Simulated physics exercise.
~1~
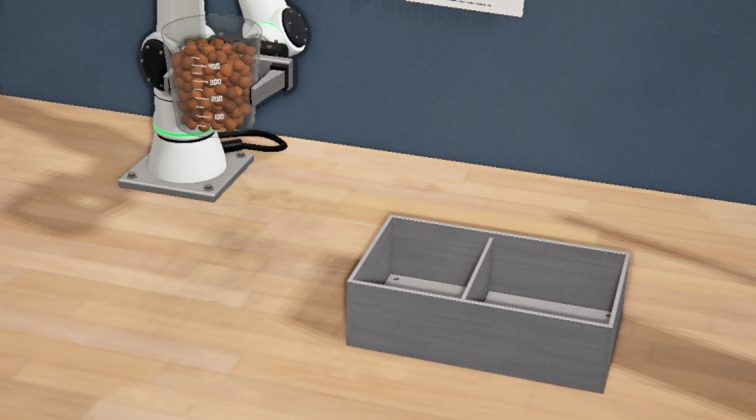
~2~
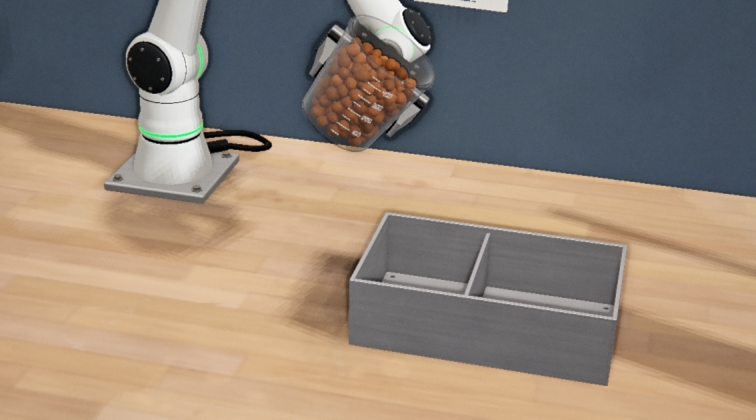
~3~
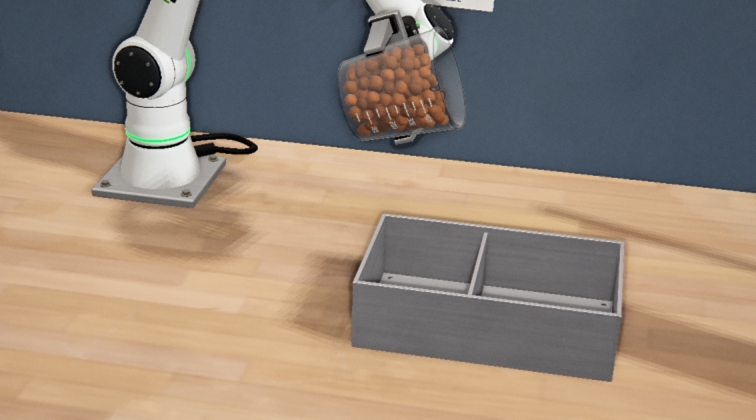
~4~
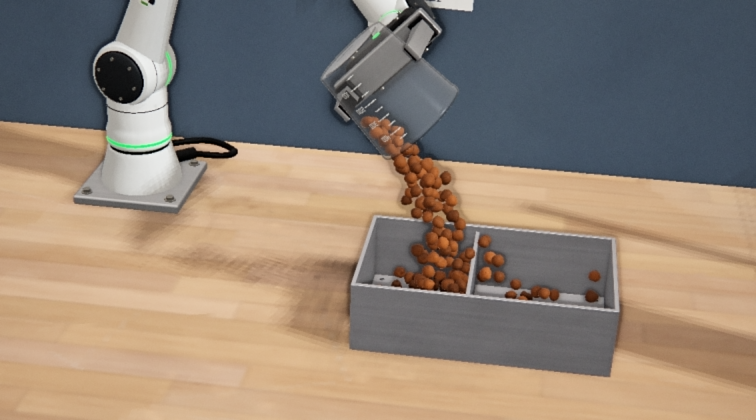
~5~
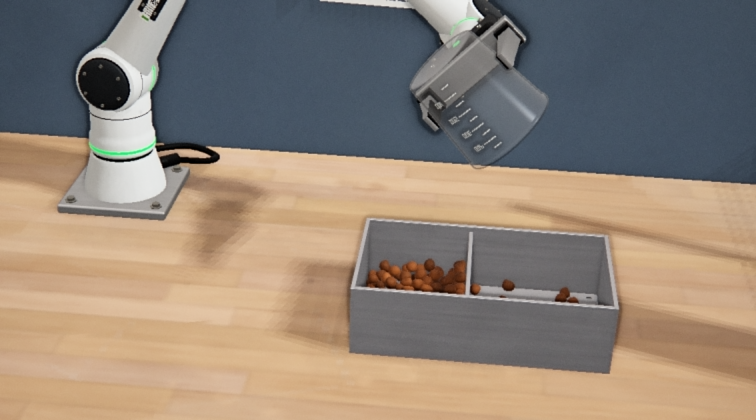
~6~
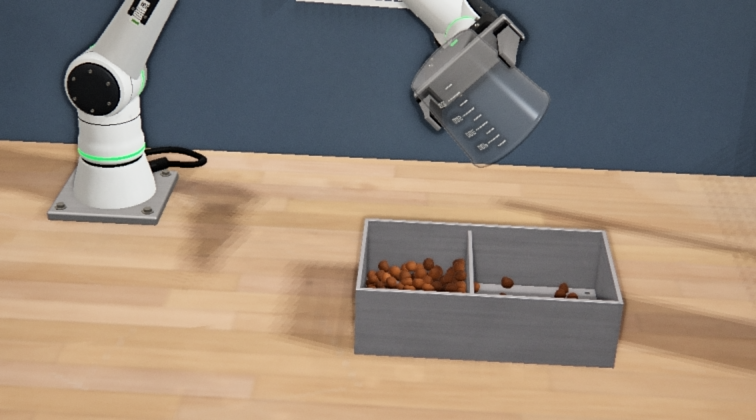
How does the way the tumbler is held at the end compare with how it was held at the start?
At the start the tumbler was upright and full of hazelnuts, but by the end it was held upside down at a slant, with its mouth pointing downward.
